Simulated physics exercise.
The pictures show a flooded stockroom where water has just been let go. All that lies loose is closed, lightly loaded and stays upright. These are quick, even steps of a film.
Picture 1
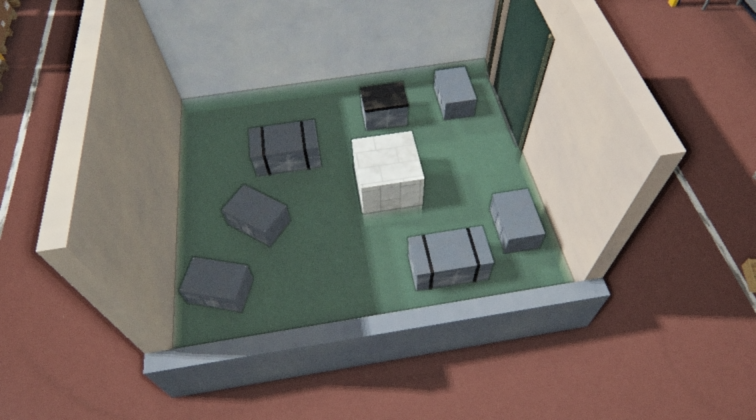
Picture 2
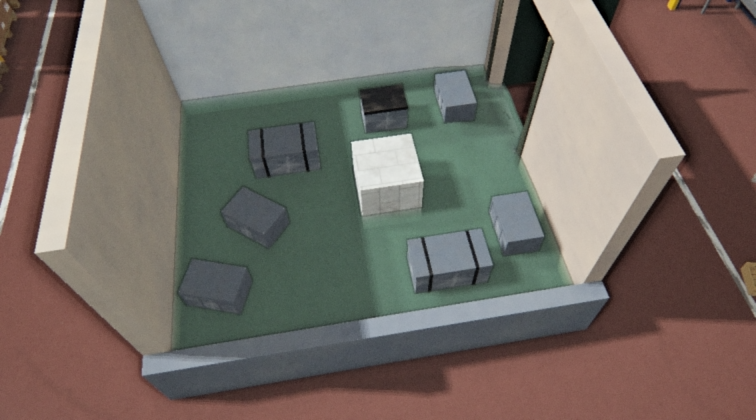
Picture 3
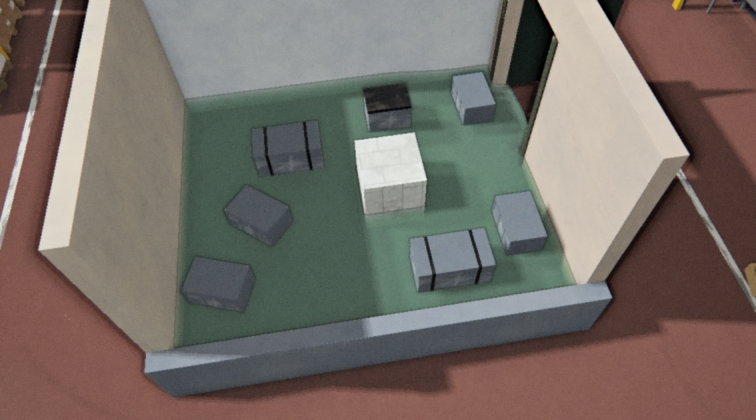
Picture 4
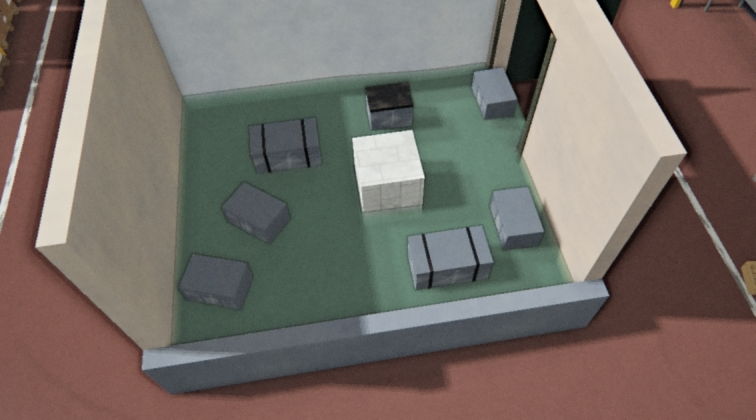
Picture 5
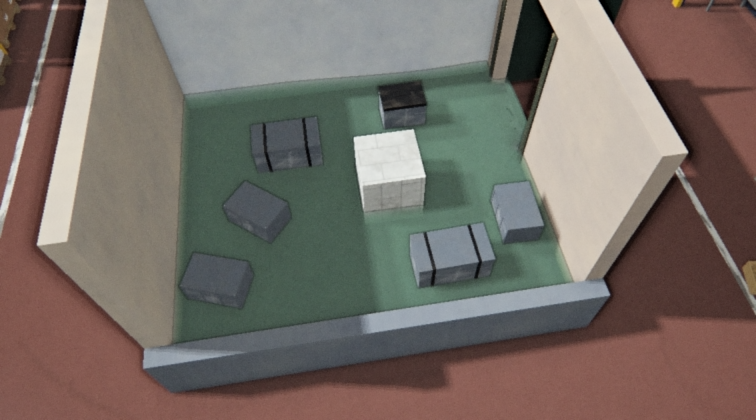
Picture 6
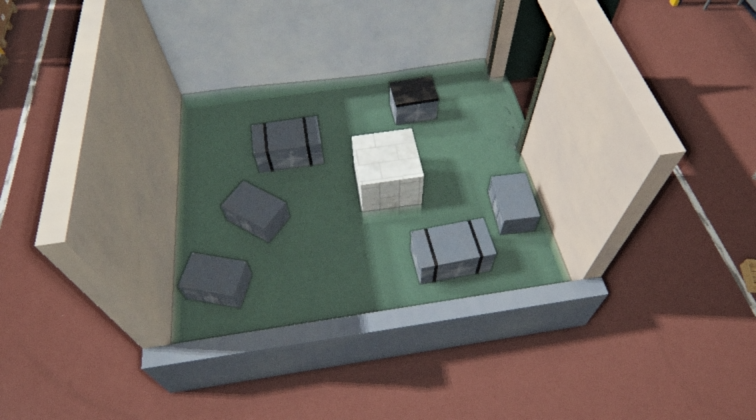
In a flooded, green-floored stockroom, a door at the back right opens and a small grey box drifts right and out of view by the doorway, while a black-topped chest drifts right and a crate near the right wall shifts slightly backward.
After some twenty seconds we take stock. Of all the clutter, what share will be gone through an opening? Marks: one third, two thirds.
Share: Two thirds or above.
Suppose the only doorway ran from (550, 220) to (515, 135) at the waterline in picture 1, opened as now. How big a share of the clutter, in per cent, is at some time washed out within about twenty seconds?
Close to 70 %.
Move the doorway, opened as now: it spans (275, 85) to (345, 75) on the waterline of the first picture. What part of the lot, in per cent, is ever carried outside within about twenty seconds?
Some 60 per cent.
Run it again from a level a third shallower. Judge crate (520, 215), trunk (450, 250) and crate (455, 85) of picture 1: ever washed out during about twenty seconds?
In turn: Out, carried outside, gone.
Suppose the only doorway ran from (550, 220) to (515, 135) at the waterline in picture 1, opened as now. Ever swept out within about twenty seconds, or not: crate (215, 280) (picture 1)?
For that one: Inside.
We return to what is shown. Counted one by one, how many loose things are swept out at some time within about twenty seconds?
The number is 5.
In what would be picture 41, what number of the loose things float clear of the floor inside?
It comes to 2.
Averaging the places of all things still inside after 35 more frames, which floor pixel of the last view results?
Near (309, 199).
A moment on, 1 of 7 are out; 6 afloat.
Next, 3 of 7 are out; 4 afloat.
Later, 5 of 7 are out; 2 afloat.
In the end, 5 of 7 are out; 2 afloat.
